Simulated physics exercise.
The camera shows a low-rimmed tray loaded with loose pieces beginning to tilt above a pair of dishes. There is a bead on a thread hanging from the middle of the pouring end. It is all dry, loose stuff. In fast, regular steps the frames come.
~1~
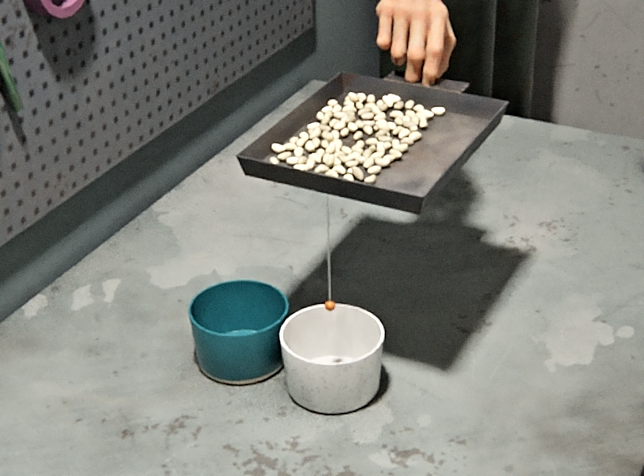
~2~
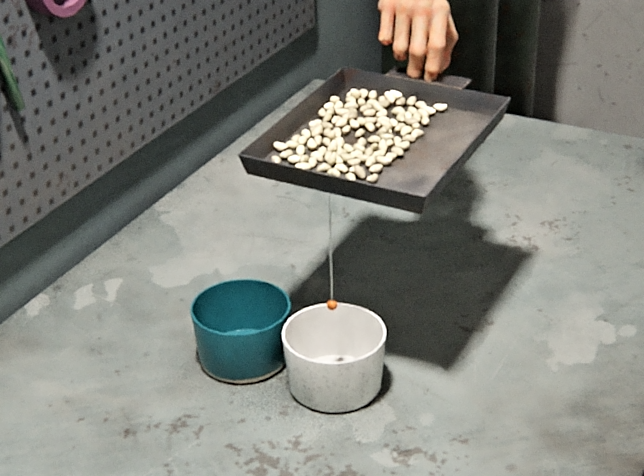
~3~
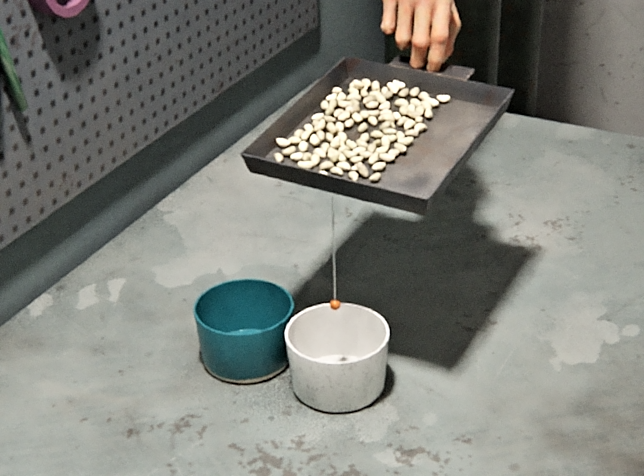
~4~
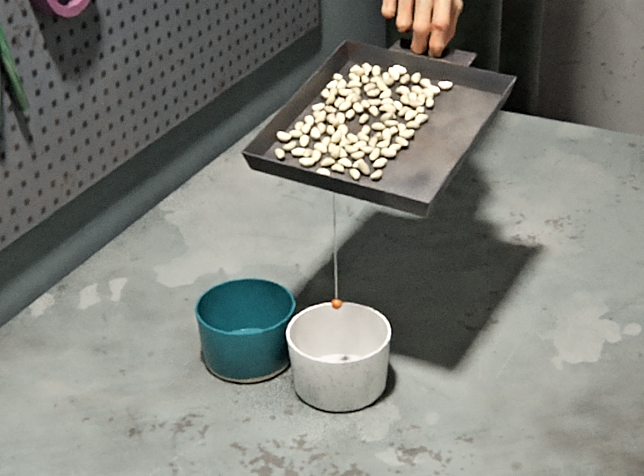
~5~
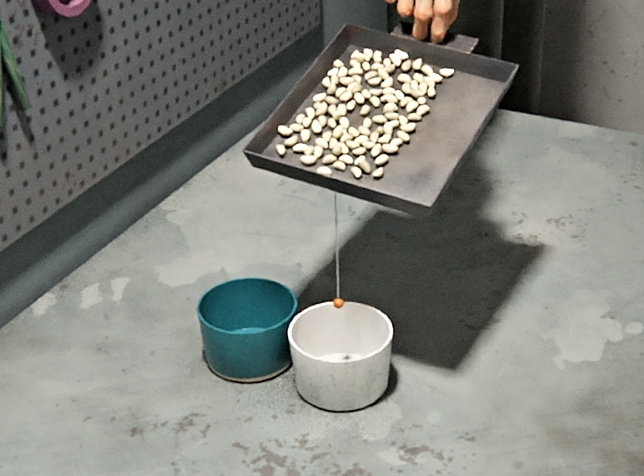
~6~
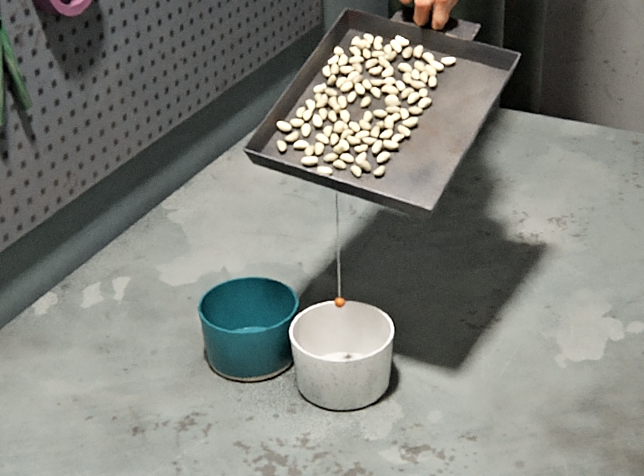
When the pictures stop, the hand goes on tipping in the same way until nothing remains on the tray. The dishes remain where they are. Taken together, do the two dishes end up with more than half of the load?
No.
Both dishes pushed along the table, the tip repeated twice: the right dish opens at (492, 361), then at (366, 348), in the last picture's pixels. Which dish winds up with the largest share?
First try, the one on the left; second try, the one on the right.
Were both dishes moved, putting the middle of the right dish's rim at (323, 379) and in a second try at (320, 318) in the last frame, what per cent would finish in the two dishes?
Trial 1 around 20 percent, trial 2 around 0 percent.
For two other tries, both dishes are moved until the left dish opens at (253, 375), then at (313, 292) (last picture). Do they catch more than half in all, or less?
At place one the minor share; at place two the minor share.
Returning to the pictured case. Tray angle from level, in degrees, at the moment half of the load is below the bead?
It sits at roughly 110°.
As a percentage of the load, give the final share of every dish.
About 0 % ends in the left dish and about 20 % in the right dish.
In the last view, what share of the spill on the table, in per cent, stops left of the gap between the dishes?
Share on the left: Near 10 %.
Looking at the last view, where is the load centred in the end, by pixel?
About (402, 414).
Shortly afterwards, tray tipped steeply; all but a few on the tray; only a few in the air.
Next, tray tipped past a quarter turn; the bulk on the tray; only a few in the right dish; a little outside both; a little in the air.
Some moments later, tray tipped past a quarter turn; near a quarter in the right dish; the bulk outside both.
In the end, tray tipped past a quarter turn; near a quarter in the right dish; none at all in the left dish; the bulk outside both.
